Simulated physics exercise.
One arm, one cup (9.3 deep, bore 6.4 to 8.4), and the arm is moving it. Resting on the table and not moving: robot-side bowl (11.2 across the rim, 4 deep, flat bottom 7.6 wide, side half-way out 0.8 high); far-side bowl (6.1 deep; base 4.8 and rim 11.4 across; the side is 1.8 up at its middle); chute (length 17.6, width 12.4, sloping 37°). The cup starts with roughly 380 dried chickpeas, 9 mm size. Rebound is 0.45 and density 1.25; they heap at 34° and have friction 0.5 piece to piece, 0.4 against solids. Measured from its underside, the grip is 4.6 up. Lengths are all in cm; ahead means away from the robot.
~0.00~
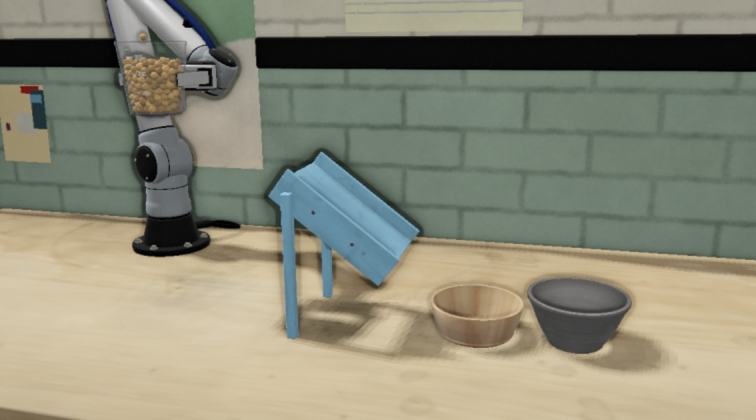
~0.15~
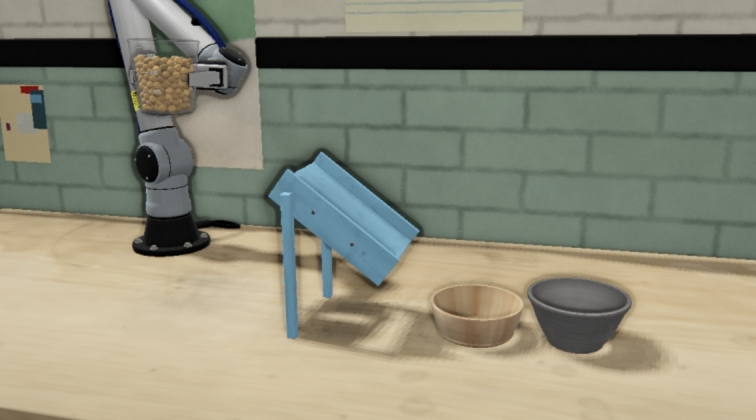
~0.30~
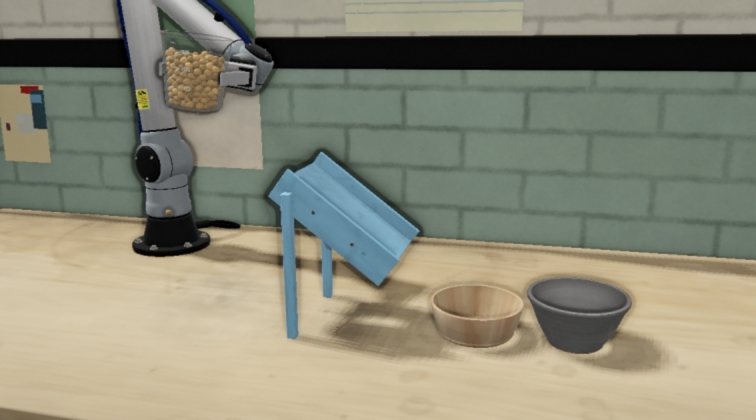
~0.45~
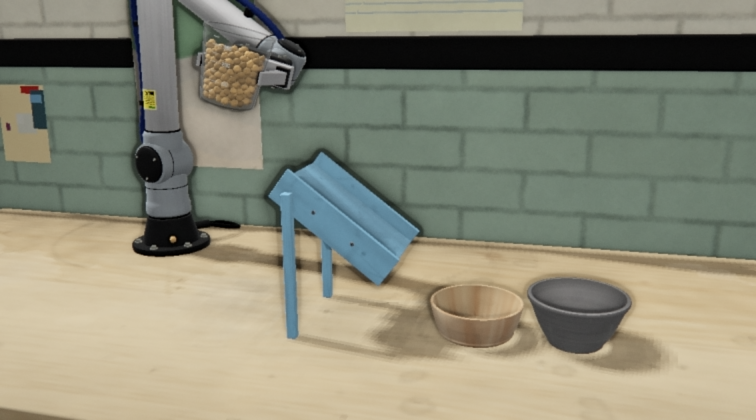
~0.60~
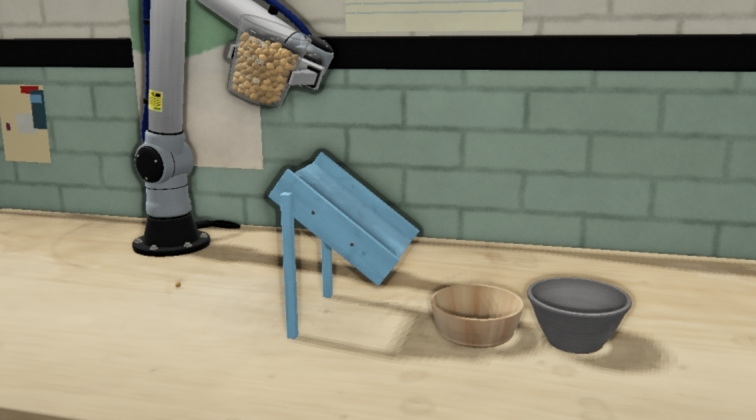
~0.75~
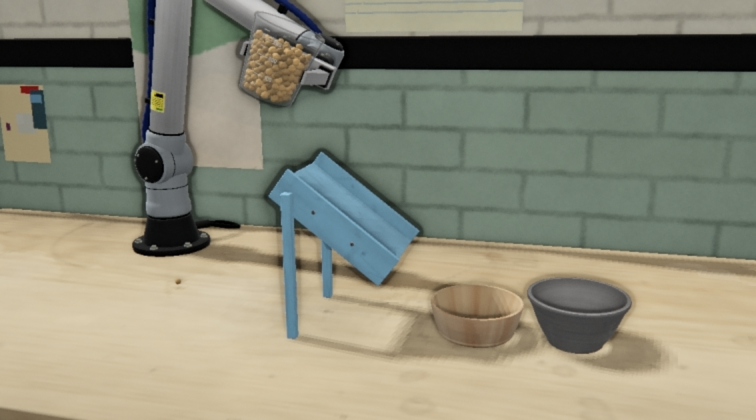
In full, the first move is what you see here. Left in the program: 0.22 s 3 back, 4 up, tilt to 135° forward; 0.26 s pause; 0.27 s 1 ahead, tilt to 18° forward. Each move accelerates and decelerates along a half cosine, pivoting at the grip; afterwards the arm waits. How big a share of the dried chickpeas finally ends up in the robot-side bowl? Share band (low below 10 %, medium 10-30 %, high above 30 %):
It is high, above 30 %.
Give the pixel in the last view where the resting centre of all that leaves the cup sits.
(475, 328).
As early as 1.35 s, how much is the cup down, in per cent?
Around 100 % is out.
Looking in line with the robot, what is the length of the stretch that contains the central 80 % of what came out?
The stretch is some 48 cm.
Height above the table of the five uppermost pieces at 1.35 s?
Somewhere around 20 cm above the tabletop.
By 1.05 s, tilted 135° forward, highest piece 40 above the table; 281 in the cup, 1 on the table or floor, 96 on the chute or in flight.
By 1.35 s, tilted 87° forward, highest piece 21 above the table; 103 on the table or floor, 69 in the robot-side bowl, 206 on the chute or in flight.
By 1.70 s, tilted 18° forward, highest piece 5 above the table; 209 on the table or floor, 167 in the robot-side bowl, 2 on the chute or in flight.
By 2.75 s, tilted 18° forward, highest piece 4 above the table; 211 on the table or floor, 167 in the robot-side bowl.
Final count, 211 on the table or floor, 167 in the robot-side bowl. That is 44 % in the robot-side bowl.
